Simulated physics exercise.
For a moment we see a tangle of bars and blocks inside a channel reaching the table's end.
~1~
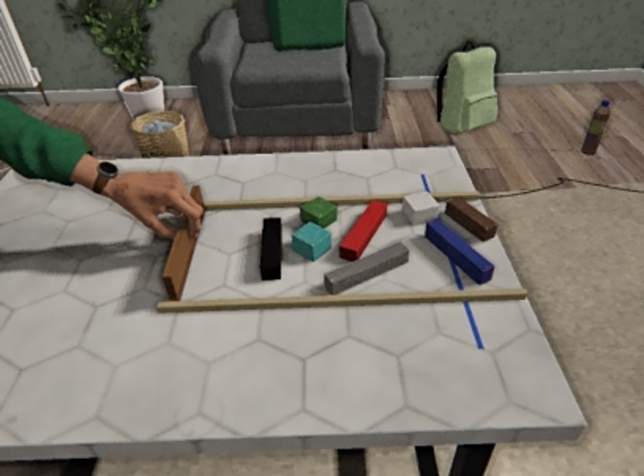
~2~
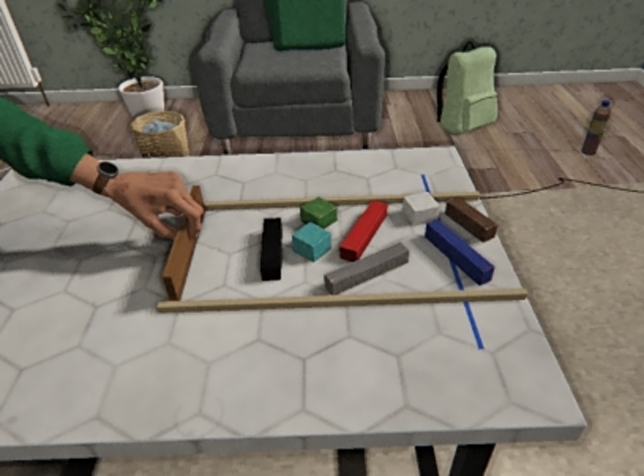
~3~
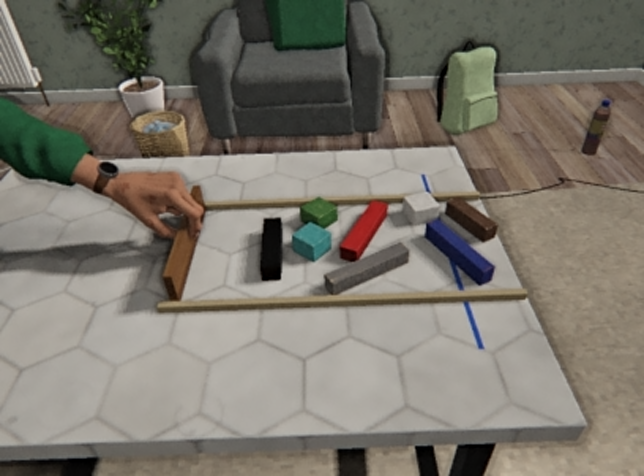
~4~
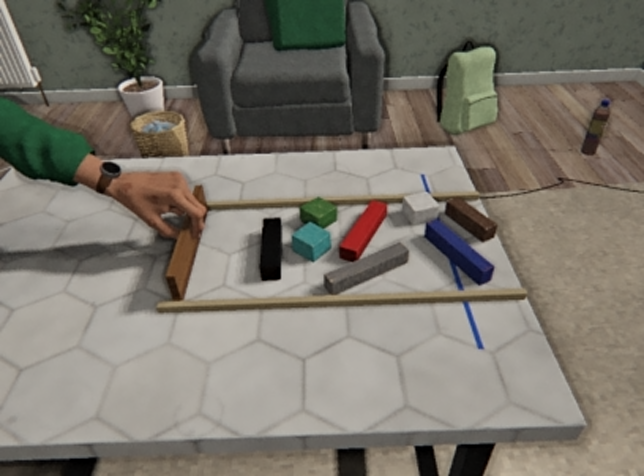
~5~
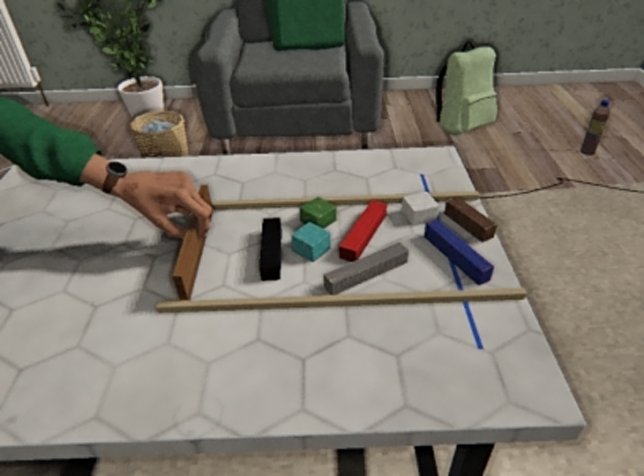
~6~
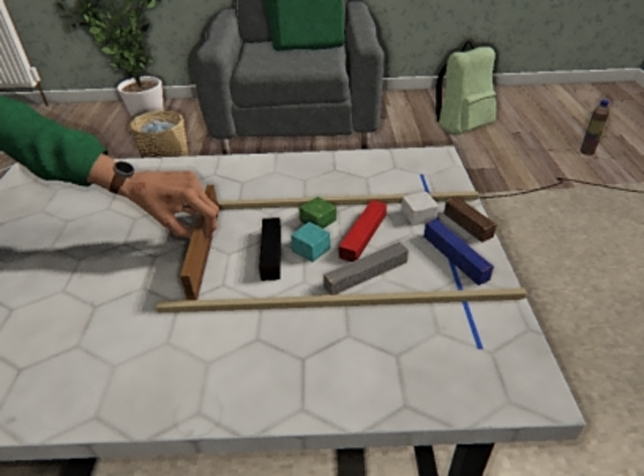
A hand in a green sleeve with a dark watch grips an upright brown board at the left of a pale hexagon-patterned table, seen from above in a living room with a grey armchair. Between two thin wooden rails lie black, green, turquoise, red, grey, white, blue and dark brown pieces, with blue tape at right. The hand slides the board slightly right, while the pieces and view stay still.
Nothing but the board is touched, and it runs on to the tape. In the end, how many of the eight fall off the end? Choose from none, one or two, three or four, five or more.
Final count: Three or four.
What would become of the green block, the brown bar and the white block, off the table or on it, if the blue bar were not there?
Taking them one by one, the green block holds its spot, the brown bar drops away and the white block drops away.
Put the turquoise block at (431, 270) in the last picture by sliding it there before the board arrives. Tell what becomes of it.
In the end it hangs on.
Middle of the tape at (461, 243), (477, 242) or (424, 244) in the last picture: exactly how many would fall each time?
Counts per try: 5; 6; 2.
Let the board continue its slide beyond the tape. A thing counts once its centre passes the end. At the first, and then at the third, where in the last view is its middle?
For the first, roughly (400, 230); for the next, roughly (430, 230).
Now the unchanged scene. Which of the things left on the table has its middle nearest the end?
The red stick ends nearest.
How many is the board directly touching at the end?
The answer is 3.
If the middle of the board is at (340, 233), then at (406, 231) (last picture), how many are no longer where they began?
I make it 5 at the first spot and 8 at the other.
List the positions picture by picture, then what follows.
The first picture shows brown bar (470, 218); blue bar (457, 250); white block (420, 208); board (187, 239); tape (446, 244).
The second picture shows blue bar (457, 251); red stick (365, 230).
The third picture shows white block (420, 208); board (187, 239).
The fourth picture shows brown bar (470, 219); turquoise block (312, 242).
The fifth picture shows blue bar (457, 250); grey bar (367, 268).
The sixth picture shows brown bar (469, 219); blue bar (456, 250); white block (419, 208); board (202, 239); tape (445, 243).
A little later, none off yet; brown bar at rest near (469, 219); blue bar at rest near (456, 250); white block at rest near (419, 208).
Next, none off yet; brown bar at rest near (470, 219); blue bar shifted a little near (466, 249); white block shifted a little near (430, 205).
When it is over, the number that fall off is three or four; down, white block, blue bar and brown bar.
